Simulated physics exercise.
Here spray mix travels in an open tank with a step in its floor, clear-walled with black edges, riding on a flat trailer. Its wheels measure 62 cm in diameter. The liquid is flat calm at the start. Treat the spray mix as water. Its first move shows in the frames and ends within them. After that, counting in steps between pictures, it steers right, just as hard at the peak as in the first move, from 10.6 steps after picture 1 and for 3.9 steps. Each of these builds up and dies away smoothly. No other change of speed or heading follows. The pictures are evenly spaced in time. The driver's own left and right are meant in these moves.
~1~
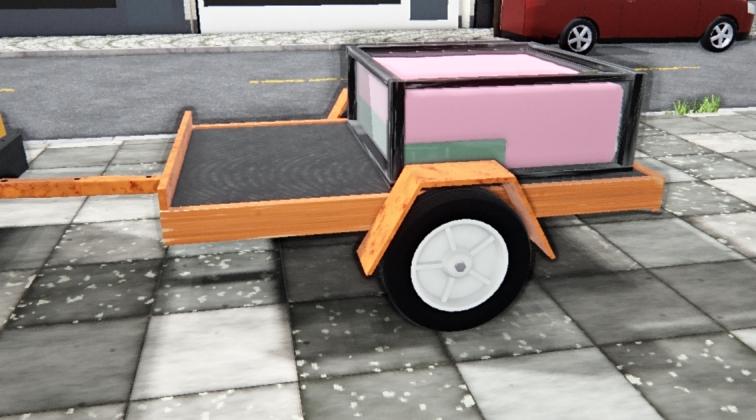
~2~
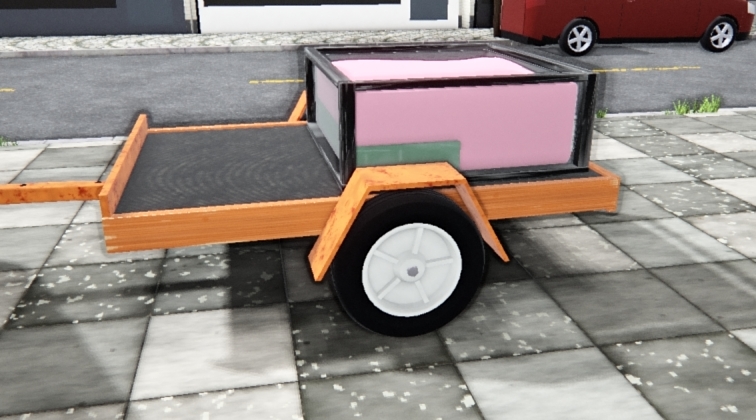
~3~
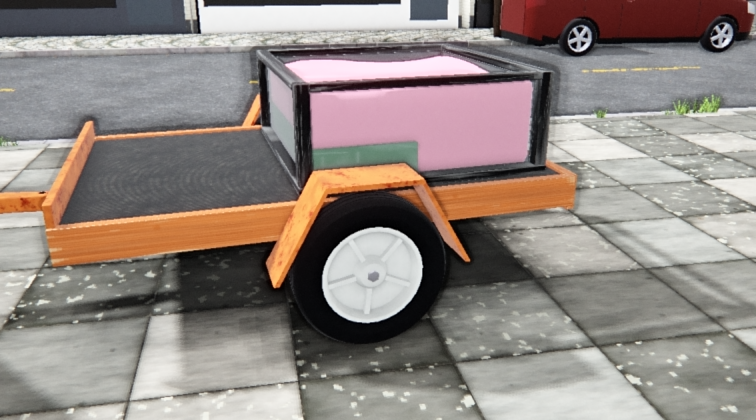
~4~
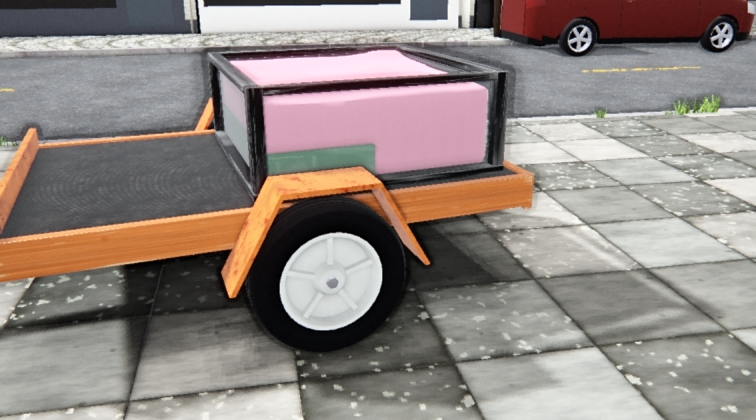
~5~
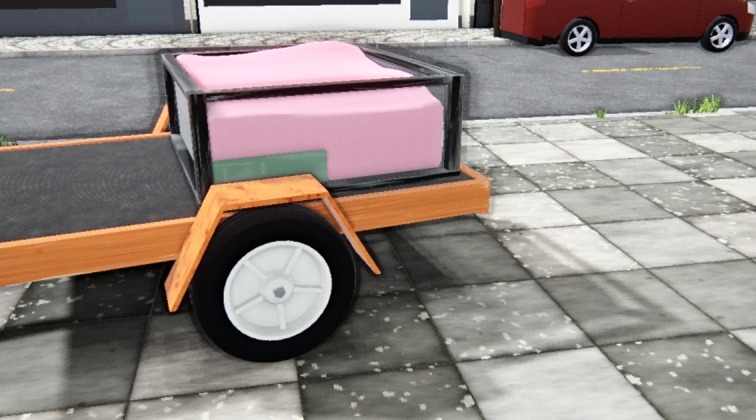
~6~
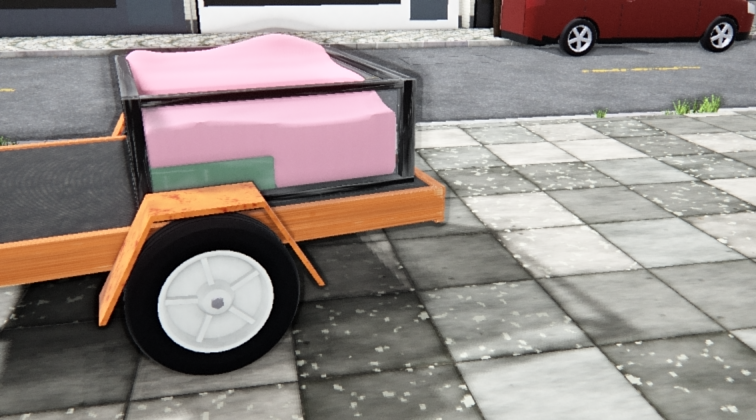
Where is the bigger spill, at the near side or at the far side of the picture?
The near side lets out more.
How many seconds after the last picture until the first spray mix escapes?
Around 0.4 s.
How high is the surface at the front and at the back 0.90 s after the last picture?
About 38 cm in front and 36 cm behind.
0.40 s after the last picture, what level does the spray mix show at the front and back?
About 34 cm in front and 34 cm behind.
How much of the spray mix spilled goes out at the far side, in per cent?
Some 30 per cent of it.
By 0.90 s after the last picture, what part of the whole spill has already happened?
About 10 per cent.
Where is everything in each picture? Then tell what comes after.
The first picture shows level at the front (377, 60); level at the back (518, 56); still flat; edge of the step at (455, 143); the front is on the left, levels are read along the far wall; a wheel hub at (463, 270).
The second picture shows level at the back (478, 59); rising 2° towards the near side.
The third picture shows level at the front (288, 66); level at the back (433, 58); rising 2° towards the near side.
The fourth picture shows level at the front (240, 64); level at the back (389, 53); still flat.
The fifth picture shows level at the front (194, 57); level at the back (349, 47); rising 7° towards the far side.
The sixth picture shows level at the front (146, 51); level at the back (310, 44); rising 11° towards the far side; a wheel hub at (219, 307).
Then, 0.40 s after the last picture, front 34 cm, middle 36 cm, back 34 cm above the lowest part of the floor; the loss stands at 1 per cent, over the far side.
Then, 0.90 s after the last picture, front 37 cm, middle 38 cm, back 35 cm above the lowest part of the floor; the loss stands at 2 per cent, over the far side.
Then, 1.40 s after the last picture, front 30 cm, middle 34 cm, back 34 cm above the lowest part of the floor; the loss stands at 7 per cent, over the near side, a little elsewhere.
Then, 3.83 s after the last picture, the loss stands at 12 per cent, over the near side and the far side, a little elsewhere; the near side has passed 6 per cent and the far side 4.
